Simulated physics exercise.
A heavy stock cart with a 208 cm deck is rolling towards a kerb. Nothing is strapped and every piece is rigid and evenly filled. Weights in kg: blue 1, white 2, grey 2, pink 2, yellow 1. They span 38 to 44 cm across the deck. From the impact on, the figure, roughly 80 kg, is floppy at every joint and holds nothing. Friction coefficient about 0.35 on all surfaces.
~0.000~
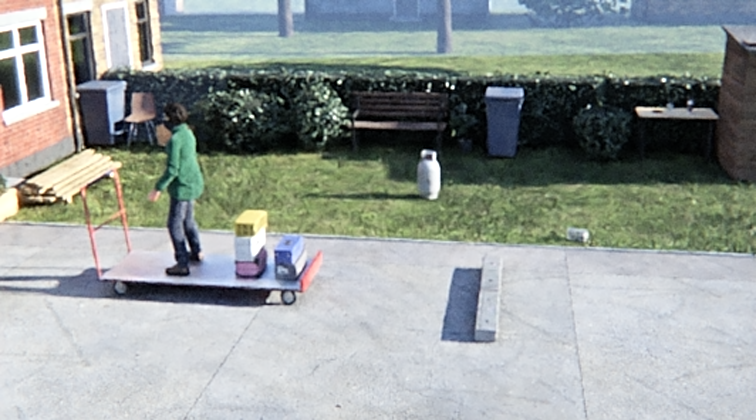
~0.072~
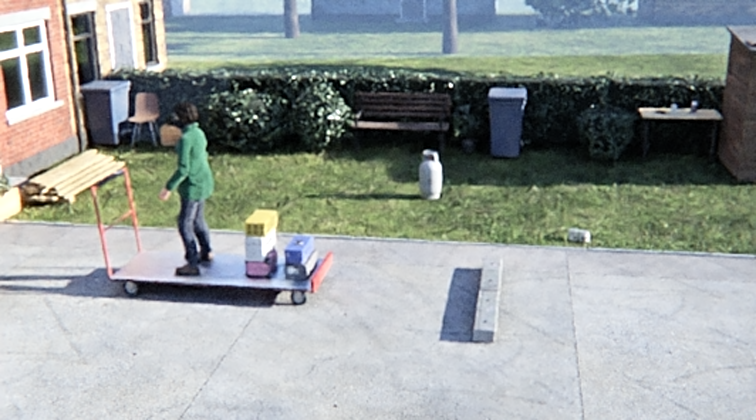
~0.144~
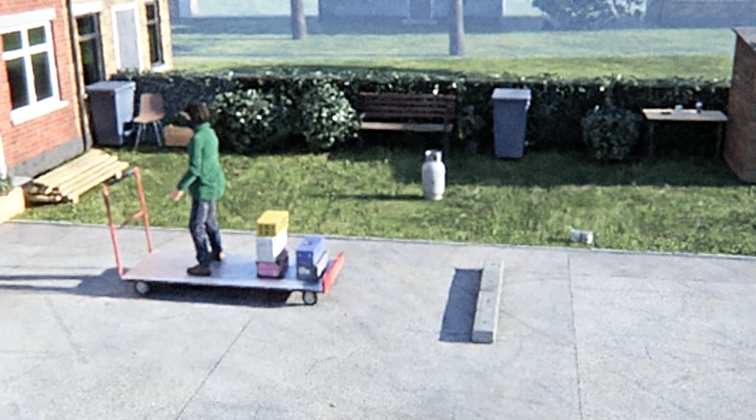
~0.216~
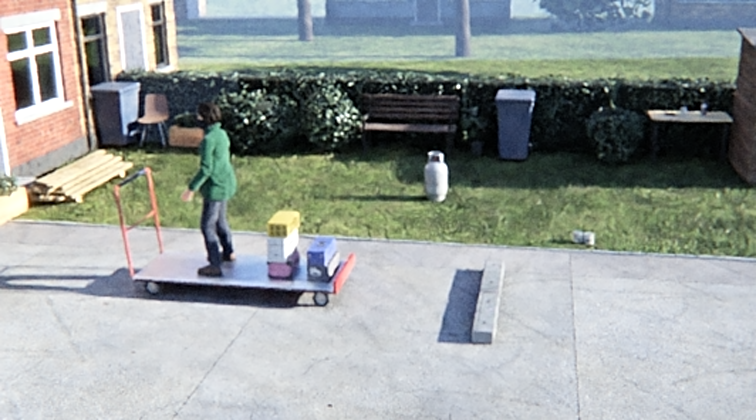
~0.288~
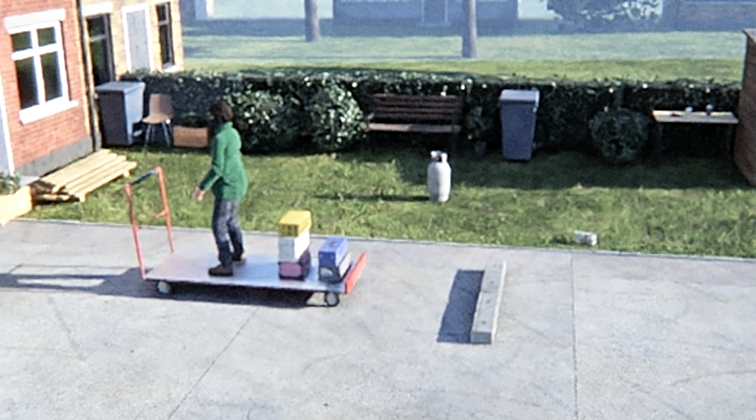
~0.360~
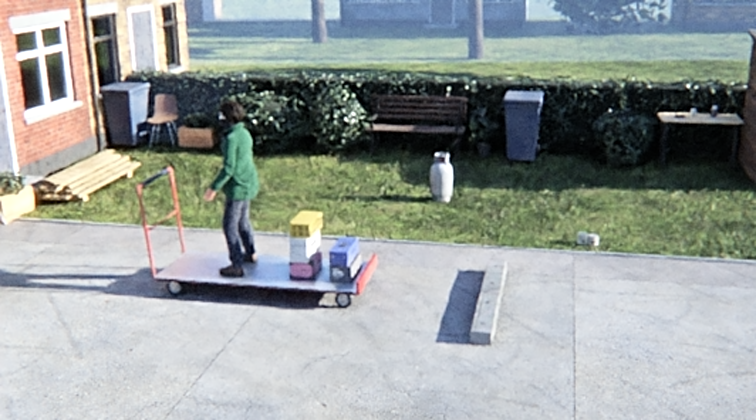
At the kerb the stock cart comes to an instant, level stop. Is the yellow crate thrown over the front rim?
The yellow crate flies off.
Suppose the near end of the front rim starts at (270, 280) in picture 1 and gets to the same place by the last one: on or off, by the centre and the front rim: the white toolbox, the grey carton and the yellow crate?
Then white off, grey on, yellow off.
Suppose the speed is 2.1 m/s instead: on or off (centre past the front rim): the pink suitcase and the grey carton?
In that case pink on, grey on.
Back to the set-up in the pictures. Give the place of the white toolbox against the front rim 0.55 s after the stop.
Some 20 cm behind it.
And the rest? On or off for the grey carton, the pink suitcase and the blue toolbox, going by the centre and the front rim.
Grey on, pink on, blue off.
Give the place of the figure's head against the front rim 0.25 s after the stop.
About 100 cm behind the rim.
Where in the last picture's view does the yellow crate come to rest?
Near (543, 298).
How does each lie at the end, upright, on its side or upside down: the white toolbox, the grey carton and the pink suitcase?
At rest: White upright, grey upright, pink upright.
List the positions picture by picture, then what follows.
The first picture shows yellow crate (251, 224), blue toolbox (289, 250), rim corner (302, 289); 177 cm short of the stop.
The second picture shows yellow crate (261, 224), blue toolbox (299, 250), rim corner (313, 289); 166 cm short of the stop.
The third picture shows yellow crate (272, 224), blue toolbox (310, 250), rim corner (324, 290); 154 cm short of the stop.
The fourth picture shows yellow crate (284, 224), blue toolbox (321, 251), rim corner (335, 290); 143 cm short of the stop.
The fifth picture shows yellow crate (295, 224), blue toolbox (333, 251), rim corner (346, 291); 132 cm short of the stop.
The sixth picture shows yellow crate (306, 225), blue toolbox (344, 252), rim corner (358, 292); 120 cm short of the stop. Speed about 1.6 m/s.
After 1.12 s the deck stops.
After 1.37 s the yellow crate is 30 cm behind the rim, tilted 0°, near (459, 233) in the last picture's view.
After 1.67 s the yellow crate is 7 cm behind the rim, tilted 25°, near (483, 235) in the last picture's view.
After 2.12 s the yellow crate is 37 cm past the rim, tilted 90°, near (527, 298) in the last picture's view.
At rest, 4.0 s, past the rim, blue toolbox, white toolbox and yellow crate; behind it, grey carton, pink suitcase and the figure's hips.
